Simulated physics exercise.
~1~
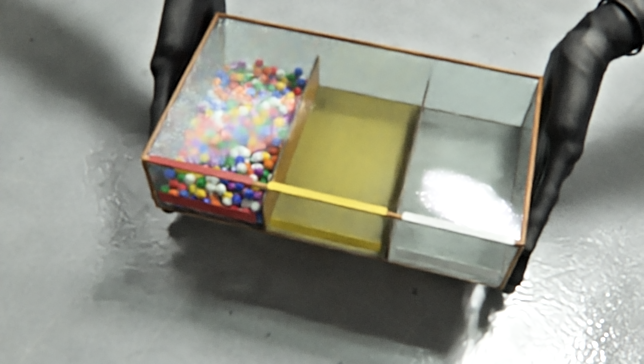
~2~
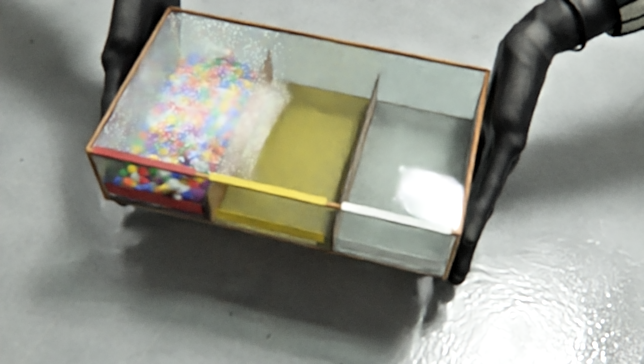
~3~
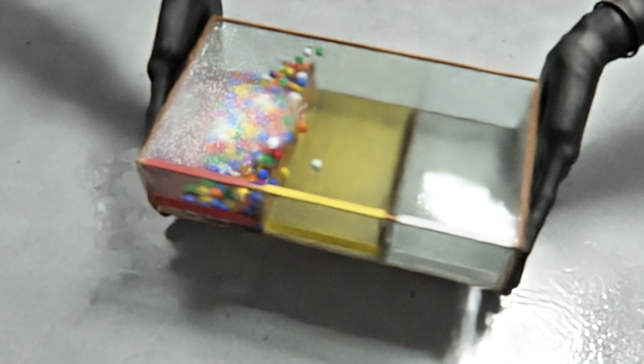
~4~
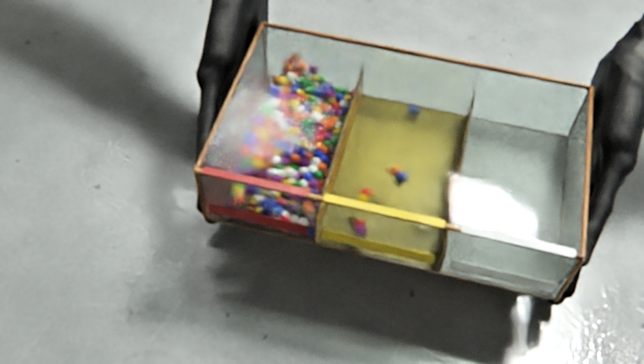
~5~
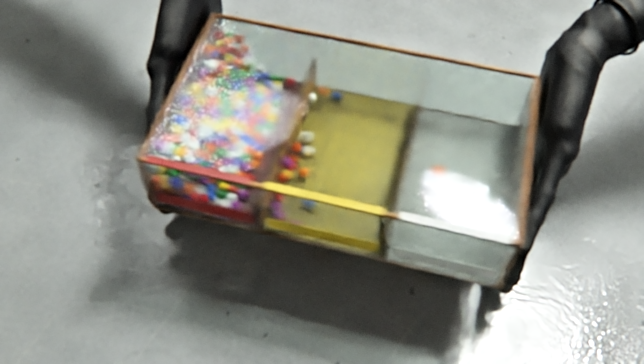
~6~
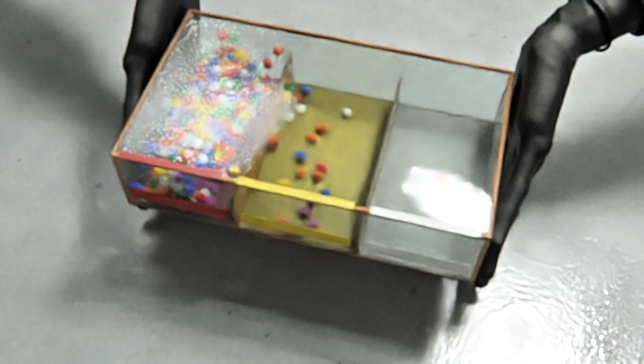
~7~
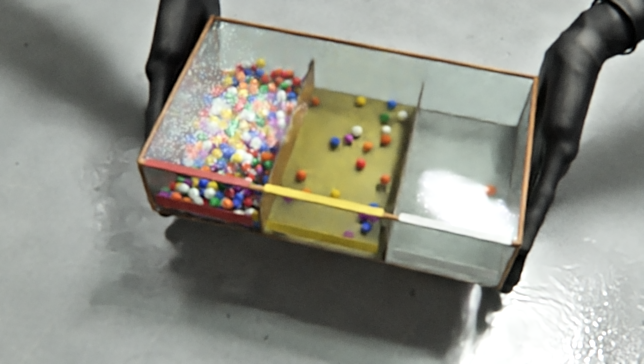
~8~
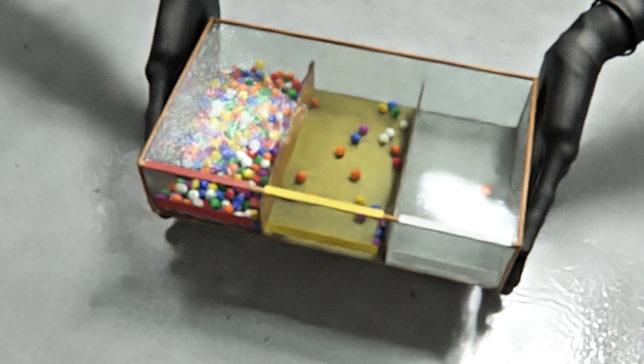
Black-gloved hands shook a clear, lidded box of colorful beads from side to side, and a few hopped from the crowded red section into the yellow one. By the end most still sat in red, with barely any in white.
